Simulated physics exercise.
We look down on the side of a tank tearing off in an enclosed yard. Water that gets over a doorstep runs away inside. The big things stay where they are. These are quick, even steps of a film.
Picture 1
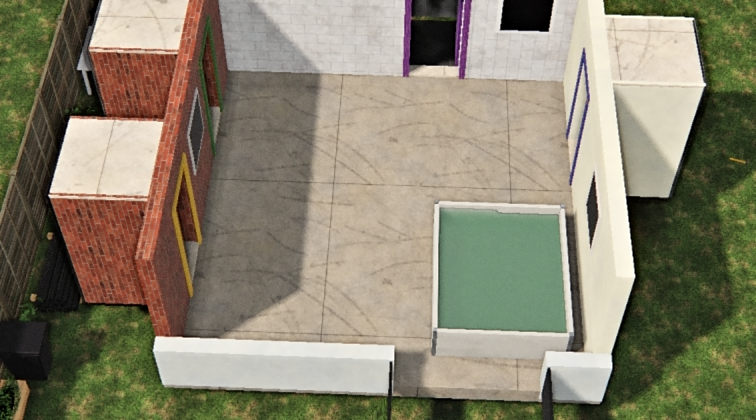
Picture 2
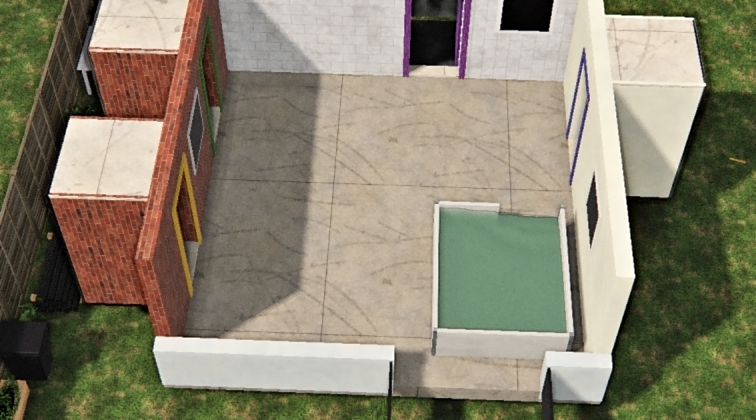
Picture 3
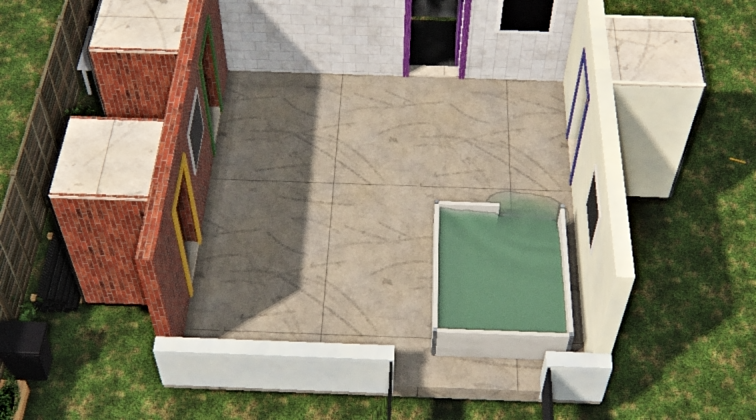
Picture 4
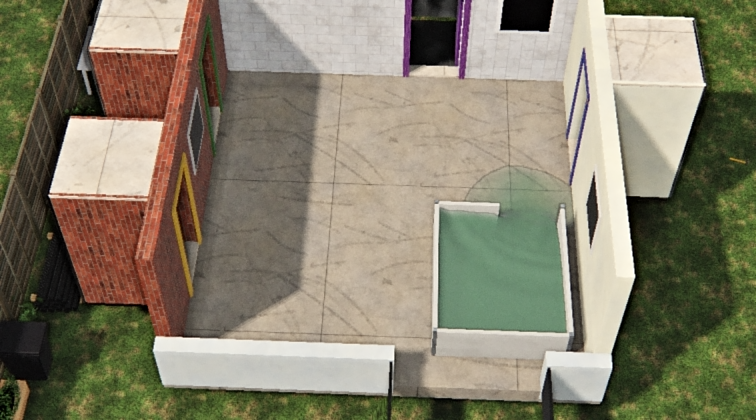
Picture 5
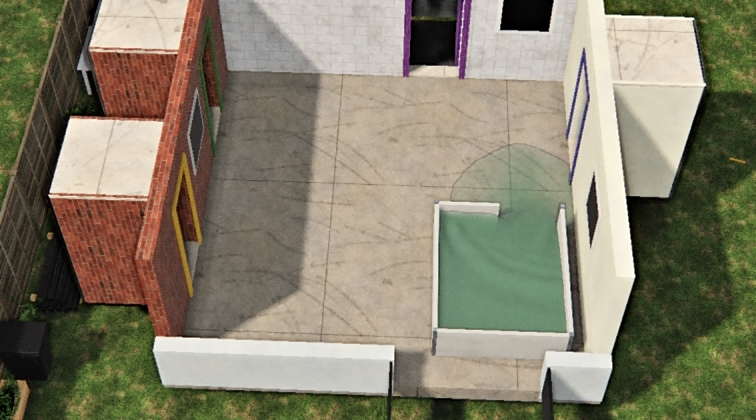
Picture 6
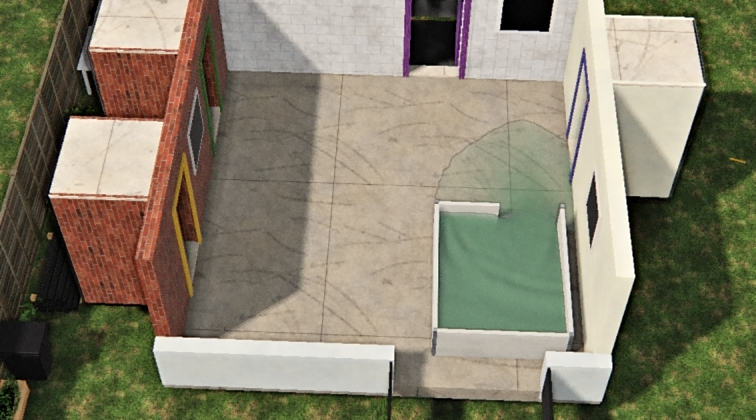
The clip shows a walled yard from above, where part of the far side of a white tank of green water opens, and water pours through the gap, spreading in a thin, widening fan across the concrete toward the back.
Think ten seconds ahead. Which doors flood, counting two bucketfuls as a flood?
One by one: The green door admits no more than that; the blue door lets in a lot; the purple door lets in a lot; the yellow door admits no more than that.
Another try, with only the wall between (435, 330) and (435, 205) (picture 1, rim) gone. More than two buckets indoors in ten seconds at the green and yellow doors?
Then: Green keeps below it, yellow is over.
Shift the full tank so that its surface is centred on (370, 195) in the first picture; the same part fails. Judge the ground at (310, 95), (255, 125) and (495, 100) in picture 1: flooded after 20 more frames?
In that order: Under water, flooded, under water.
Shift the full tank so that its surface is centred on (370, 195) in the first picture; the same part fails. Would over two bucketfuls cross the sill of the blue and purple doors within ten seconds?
My reading: The blue door holds; the purple door passes that mark.
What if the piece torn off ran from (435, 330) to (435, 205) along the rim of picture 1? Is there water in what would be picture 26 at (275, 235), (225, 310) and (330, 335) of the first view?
In turn: Covered, awash, awash.
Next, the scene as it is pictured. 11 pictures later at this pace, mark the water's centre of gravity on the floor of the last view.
Close to (505, 236).
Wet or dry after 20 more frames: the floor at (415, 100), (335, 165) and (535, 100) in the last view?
As listed: Flooded, dry, wet.
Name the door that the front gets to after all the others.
That is the one in yellow.
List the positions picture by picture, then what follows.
In the first frame, still water in the open tank at (501, 269).
In the second frame, the front is at a hidden place, out from the gap on the open tank's far side.
In the third frame, the front is at (497, 197), out from the gap on the open tank's far side.
In the fourth frame, water pours out on the open tank's far side and has run to (507, 170).
In the fifth frame, the front is at (509, 149), out from the gap on the open tank's far side.
In the sixth frame, the front is at (525, 124), out from the gap on the open tank's far side.
A moment on, water covers 20 % of the floor; the green door not reached, the blue door under two buckets in, the purple door not reached, the yellow door not reached.
Next, water covers 25 % of the floor; the green door not reached, the blue door over two buckets in, the purple door under two buckets in, the yellow door not reached.
Then, water covers 35 % of the floor; the green door not reached, the blue door over two buckets in, the purple door over two buckets in, the yellow door not reached.
Later, water covers 65 % of the floor; the green door wet at the sill, nothing in, the blue door far over two buckets in, the purple door far over two buckets in, the yellow door wet at the sill, nothing in.
In the end, water covers 90 % of the floor; the green door wet at the sill, nothing in, the blue door far over two buckets in, the purple door far over two buckets in, the yellow door wet at the sill, nothing in.
